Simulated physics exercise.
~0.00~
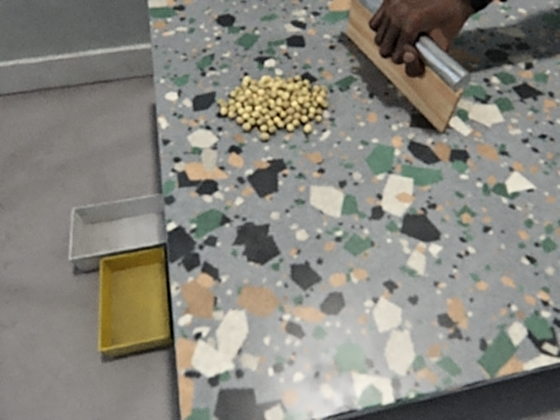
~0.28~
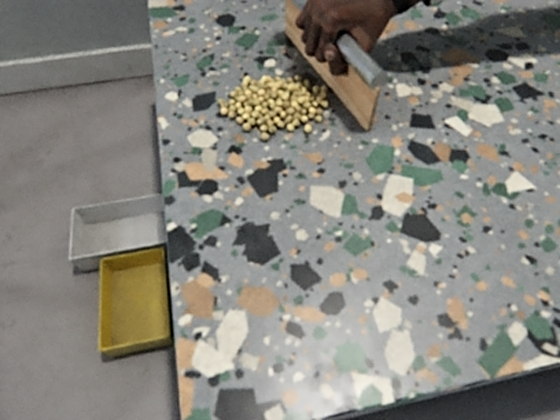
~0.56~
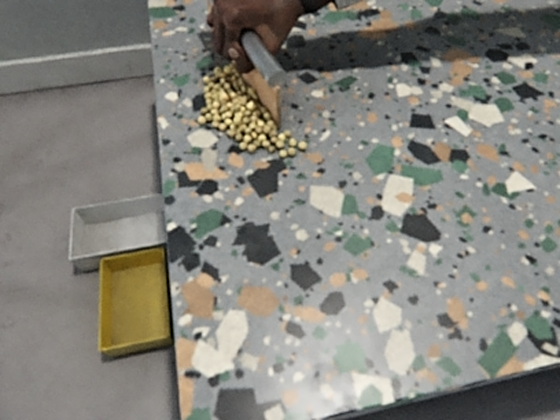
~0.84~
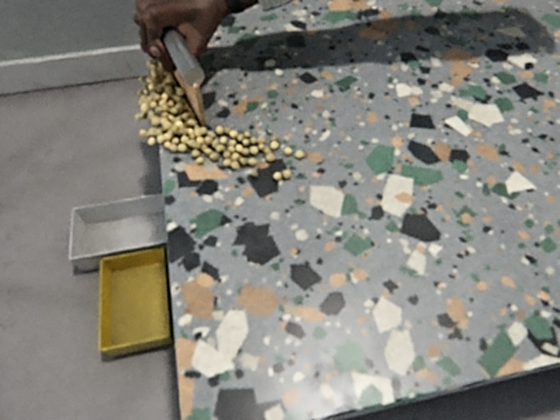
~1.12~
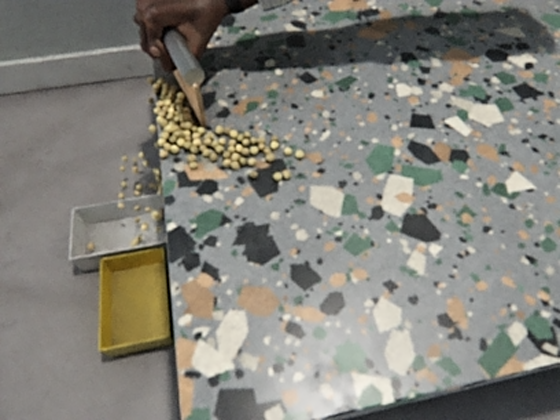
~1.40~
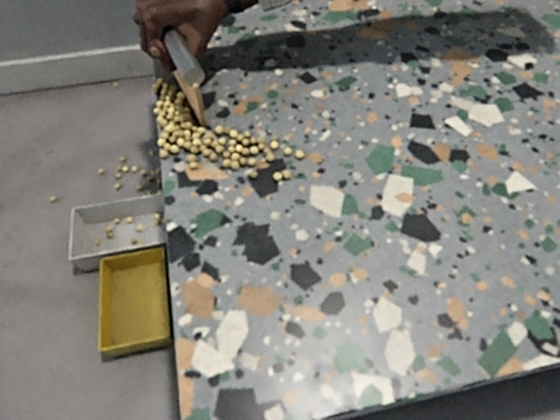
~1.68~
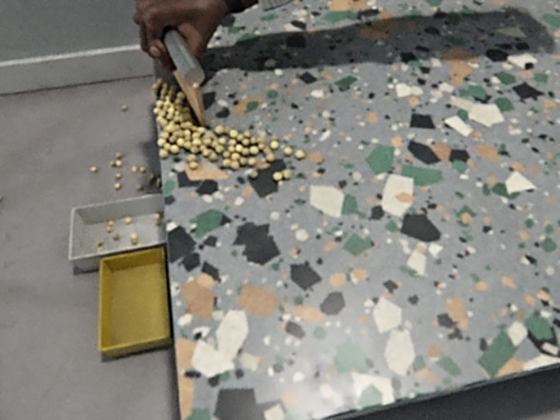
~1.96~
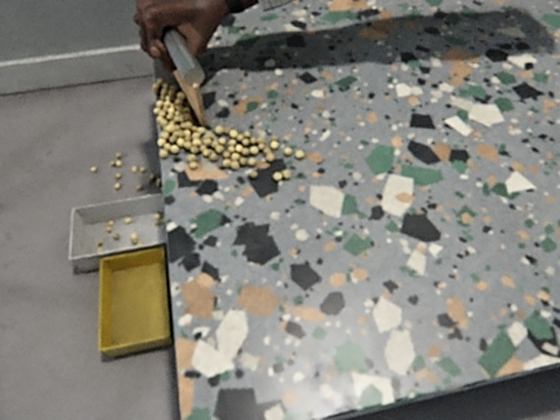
Hand-held scraper pushing spilt soya beans left across a speckled tabletop, some dropping into a white tin or onto the floor.
